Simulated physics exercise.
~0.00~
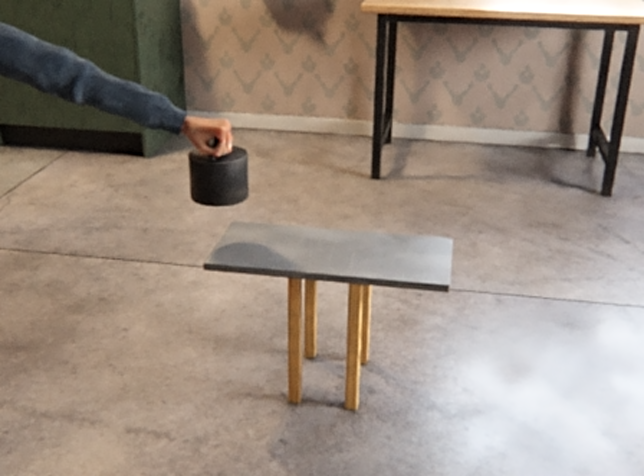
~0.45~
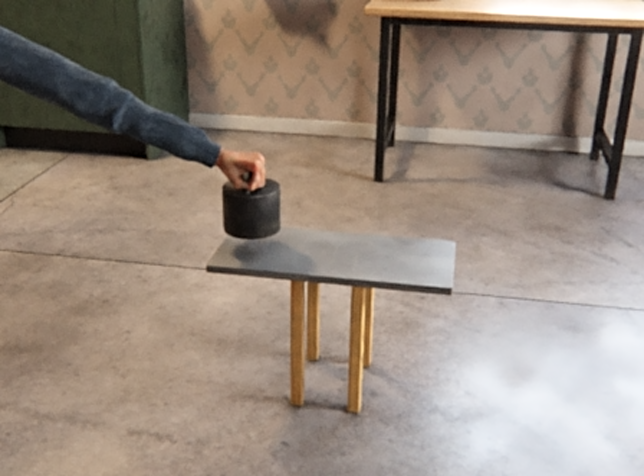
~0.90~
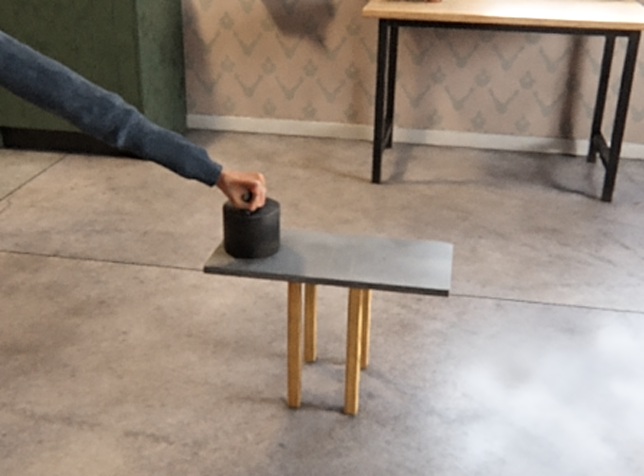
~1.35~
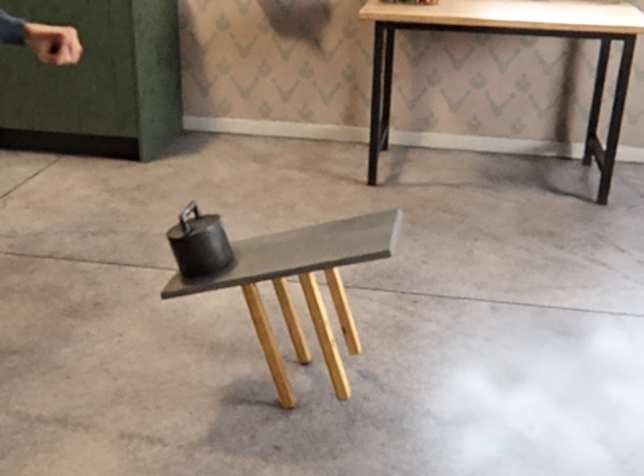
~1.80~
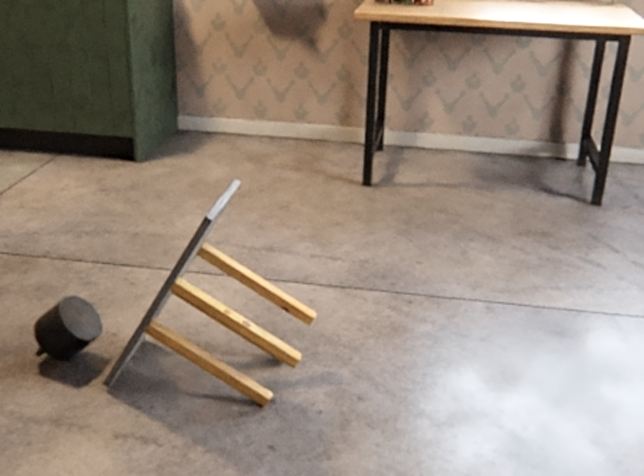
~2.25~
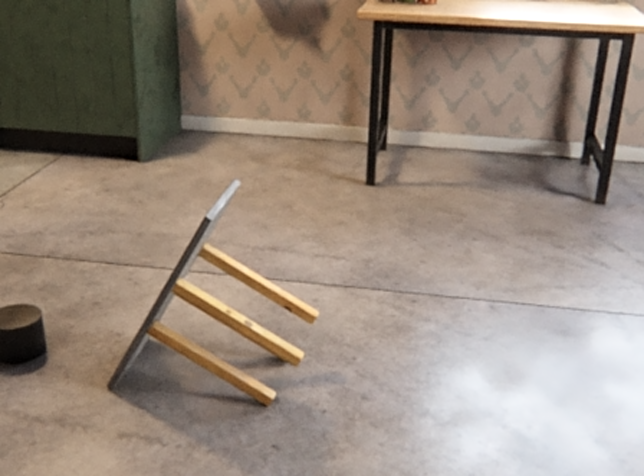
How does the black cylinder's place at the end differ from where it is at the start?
At the start the black cylinder is held in a hand above the left part of the stand. At the end it is down on the floor at the far left, clear of the toppled stand.
